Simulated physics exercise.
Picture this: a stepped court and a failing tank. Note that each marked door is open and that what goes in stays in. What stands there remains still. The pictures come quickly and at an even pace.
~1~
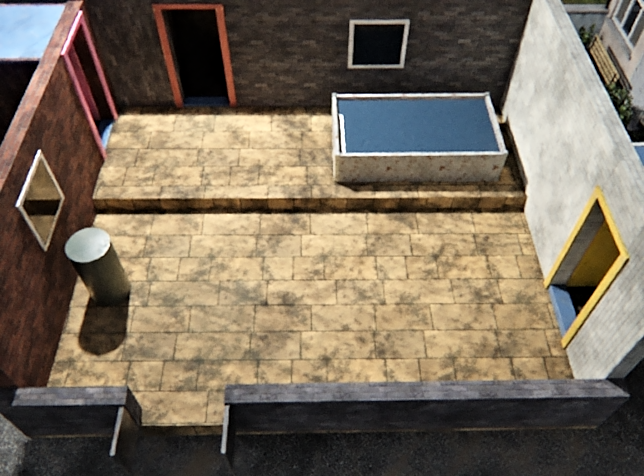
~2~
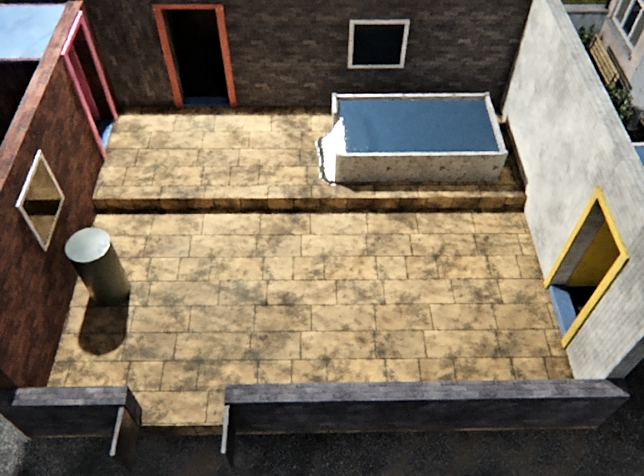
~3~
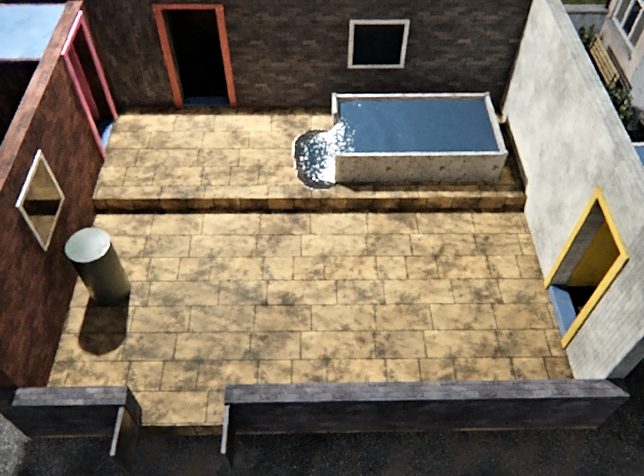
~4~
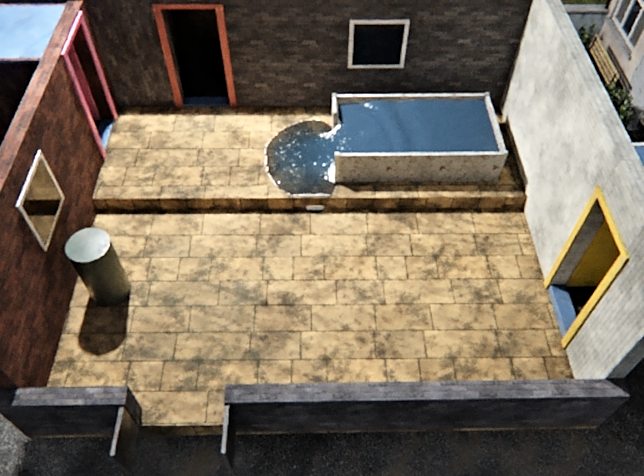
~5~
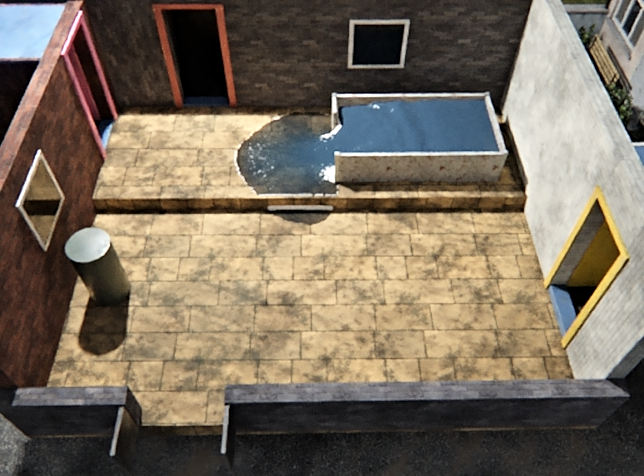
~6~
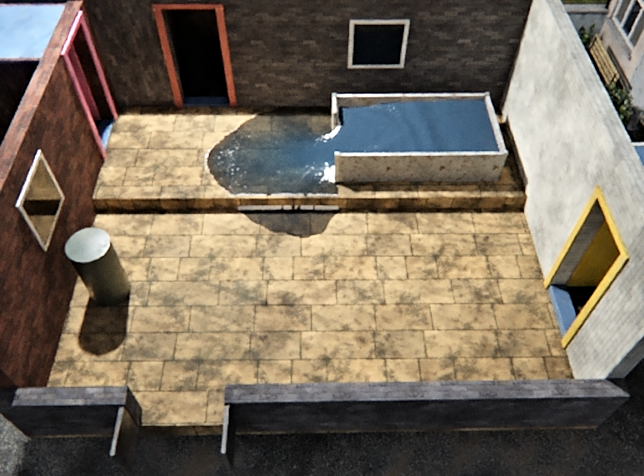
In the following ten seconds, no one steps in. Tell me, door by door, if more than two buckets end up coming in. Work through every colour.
At the yellow door, no, two at most. At the red door, yes, more than two. At the pink door, yes, more than two.
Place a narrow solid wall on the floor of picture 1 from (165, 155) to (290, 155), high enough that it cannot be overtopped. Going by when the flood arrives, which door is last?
My pick is the yellow door.
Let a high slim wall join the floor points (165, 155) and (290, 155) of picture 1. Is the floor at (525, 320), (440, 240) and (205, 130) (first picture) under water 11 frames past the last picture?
Untouched, untouched, submerged.
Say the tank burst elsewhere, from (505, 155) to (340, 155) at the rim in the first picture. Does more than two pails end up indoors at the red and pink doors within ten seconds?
The red door ends up below; the pink door ends up below.
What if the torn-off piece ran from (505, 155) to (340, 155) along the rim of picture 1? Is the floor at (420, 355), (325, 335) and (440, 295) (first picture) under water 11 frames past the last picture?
First soaked, second soaked, third soaked.
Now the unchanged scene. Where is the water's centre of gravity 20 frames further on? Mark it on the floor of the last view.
Roughly (284, 176).
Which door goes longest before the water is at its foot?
It's the one in yellow.
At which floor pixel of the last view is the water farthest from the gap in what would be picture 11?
The farthest wet point should be near (99, 178).
A moment on, water covers 25 % of the floor; the yellow door not reached, the red door wet at the sill, nothing in, the pink door not reached.
Next, water covers 40 % of the floor; the yellow door not reached, the red door under two buckets in, the pink door under two buckets in.
Then, water covers 50 % of the floor; the yellow door not reached, the red door under two buckets in, the pink door over two buckets in.
Later, water covers 55 % of the floor; the yellow door not reached, the red door over two buckets in, the pink door far over two buckets in.
In the end, water covers 80 % of the floor; the yellow door wet at the sill, nothing in, the red door over two buckets in, the pink door far over two buckets in.
